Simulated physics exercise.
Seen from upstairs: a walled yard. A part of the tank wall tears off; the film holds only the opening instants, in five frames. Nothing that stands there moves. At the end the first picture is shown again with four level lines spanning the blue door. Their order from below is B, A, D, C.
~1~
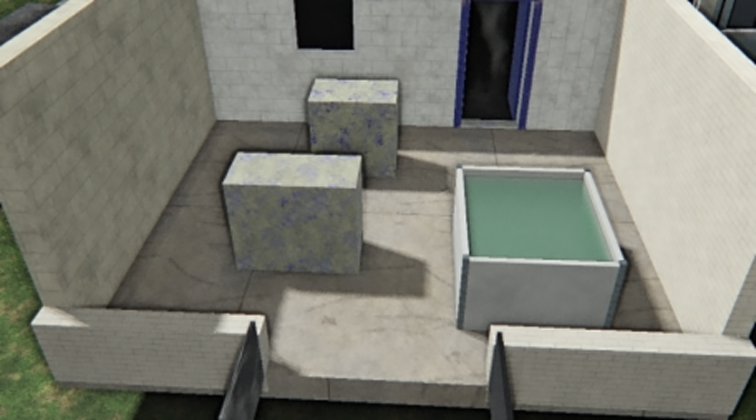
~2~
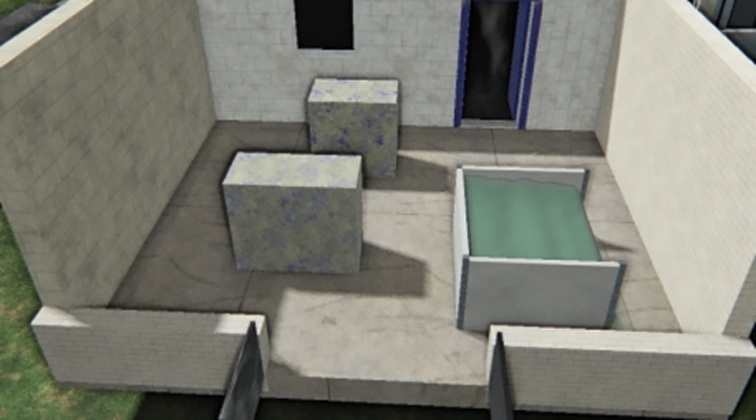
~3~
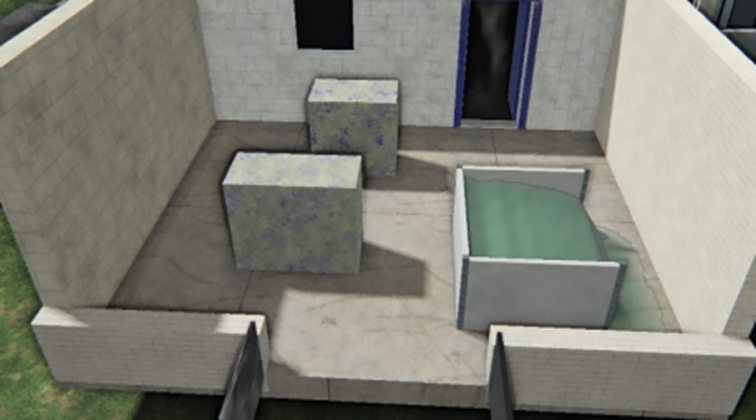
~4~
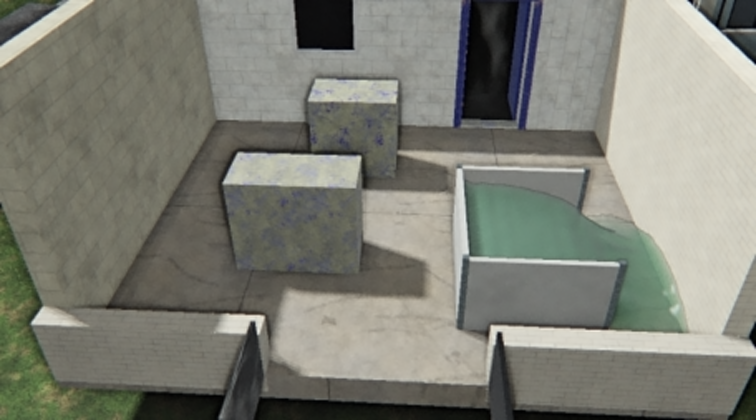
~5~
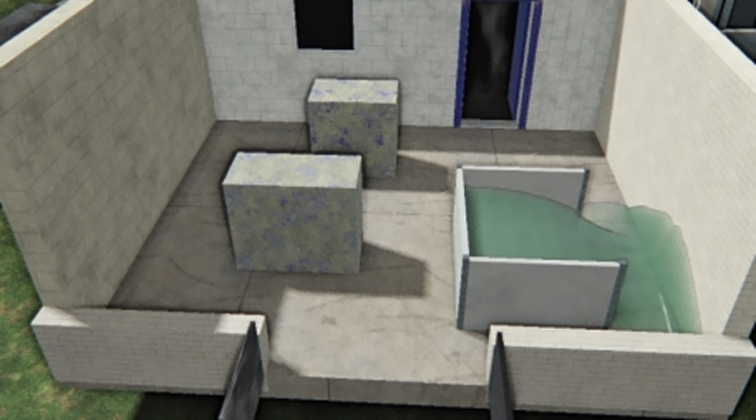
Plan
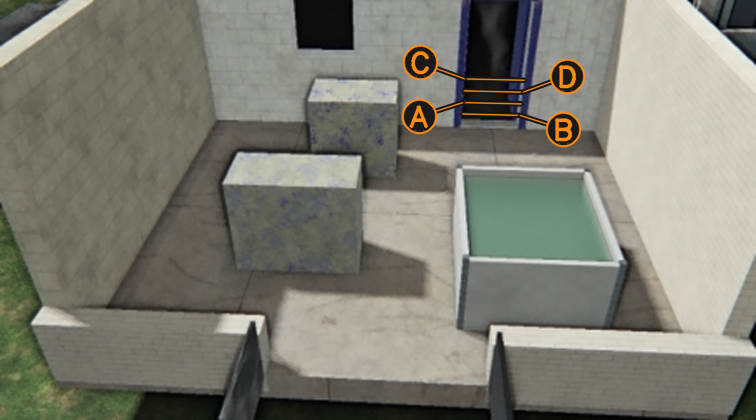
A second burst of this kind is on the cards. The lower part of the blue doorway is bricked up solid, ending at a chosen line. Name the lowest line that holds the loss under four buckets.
Take B.
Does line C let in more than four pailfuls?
No, that is safe.
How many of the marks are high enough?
All of the four.
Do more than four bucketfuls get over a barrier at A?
No, not at all.
In orange, A at (492, 103); B at (490, 114); C at (494, 79); D at (493, 91); from the bottom up B, A, D, C.
If A is chosen, nothing gets over.
If B is chosen, a splash gets over, under a bucket.
If C is chosen, nothing gets over.
If D is chosen, nothing gets over.
